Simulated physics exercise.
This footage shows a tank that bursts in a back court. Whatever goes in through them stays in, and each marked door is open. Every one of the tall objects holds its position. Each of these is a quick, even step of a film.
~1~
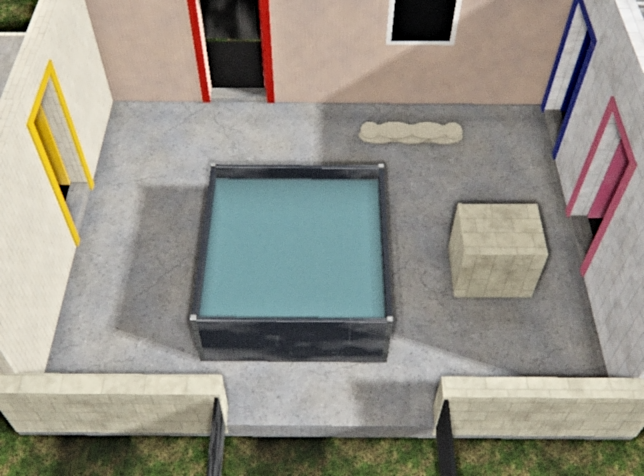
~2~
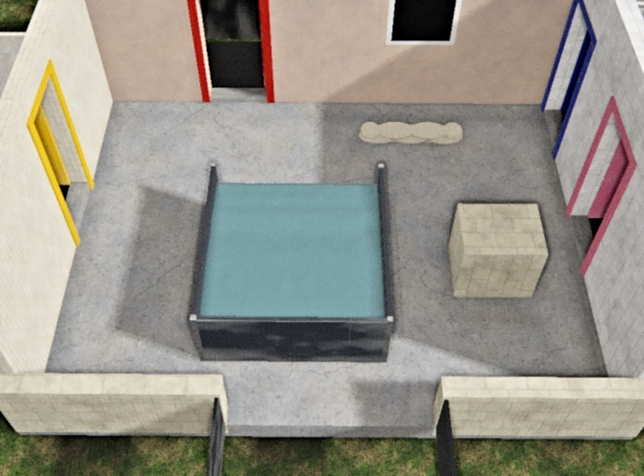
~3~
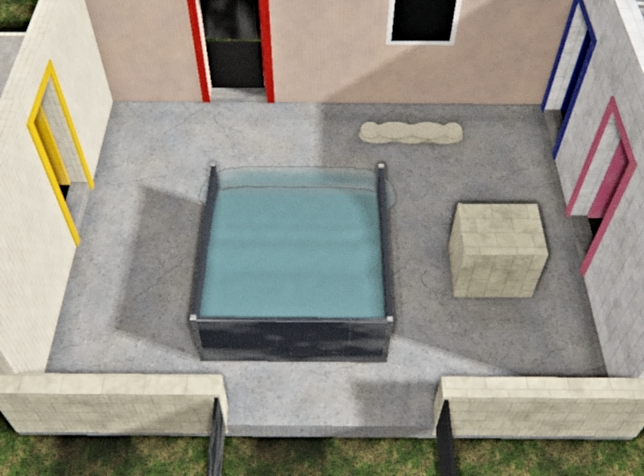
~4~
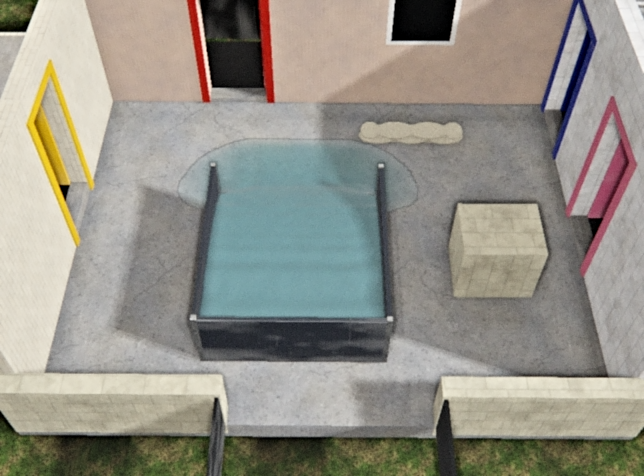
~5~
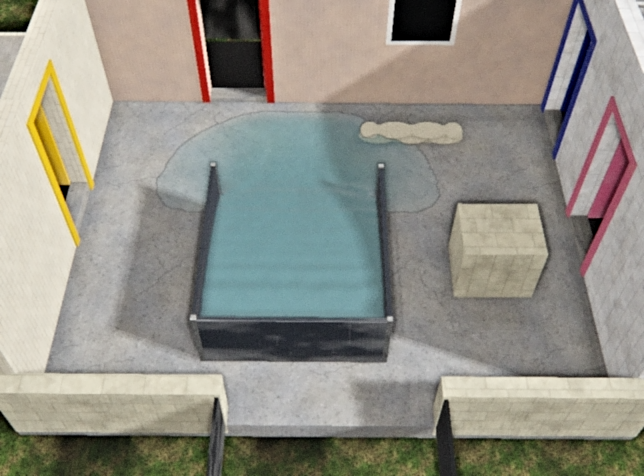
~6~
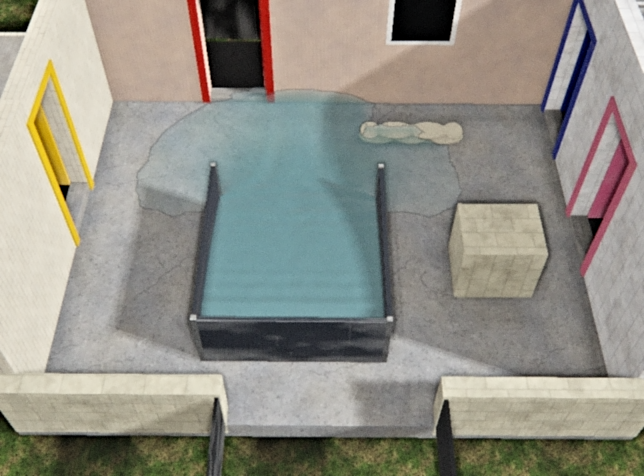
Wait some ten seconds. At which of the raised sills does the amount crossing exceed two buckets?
One by one: The red door swallows too much water; the blue door swallows too much water; the pink door swallows too much water; the yellow door swallows an okay amount of water.
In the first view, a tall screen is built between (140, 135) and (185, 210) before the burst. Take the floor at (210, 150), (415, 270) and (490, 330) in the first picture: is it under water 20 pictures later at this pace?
Taking the points in the order given, they are inundated, high and dry and high and dry.
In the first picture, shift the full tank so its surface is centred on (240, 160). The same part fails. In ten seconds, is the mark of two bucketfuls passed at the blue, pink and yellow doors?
As I see it, blue gets swamped, pink stays within limits, and yellow stays within limits.
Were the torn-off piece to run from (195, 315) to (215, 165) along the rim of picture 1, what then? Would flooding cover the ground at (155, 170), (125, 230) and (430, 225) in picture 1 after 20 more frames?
The first point is soaked, the second soaked, the third spared.
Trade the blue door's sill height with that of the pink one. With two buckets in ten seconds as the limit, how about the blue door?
As I read it, the blue door tops the threshold.
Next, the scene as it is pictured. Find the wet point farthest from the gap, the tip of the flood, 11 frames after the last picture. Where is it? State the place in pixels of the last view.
My guess is roughly (535, 110).
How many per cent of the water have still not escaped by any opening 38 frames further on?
Around 76 parts in a hundred.
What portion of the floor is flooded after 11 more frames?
My guess is around 45 in a hundred.
A moment on, water covers 35 % of the floor; the red door far over two buckets in, the blue door wet at the sill, nothing in, the pink door not reached, the yellow door not reached.
Next, water covers 45 % of the floor; the red door far over two buckets in, the blue door over two buckets in, the pink door wet at the sill, nothing in, the yellow door wet at the sill, nothing in.
Then, water covers 70 % of the floor; the red door far over two buckets in, the blue door far over two buckets in, the pink door under two buckets in, the yellow door wet at the sill, nothing in.
Later, water covers 90 % of the floor; the red door far over two buckets in, the blue door far over two buckets in, the pink door over two buckets in, the yellow door wet at the sill, nothing in.
In the end, water covers 95 % of the floor; the red door far over two buckets in, the blue door far over two buckets in, the pink door over two buckets in, the yellow door wet at the sill, nothing in.
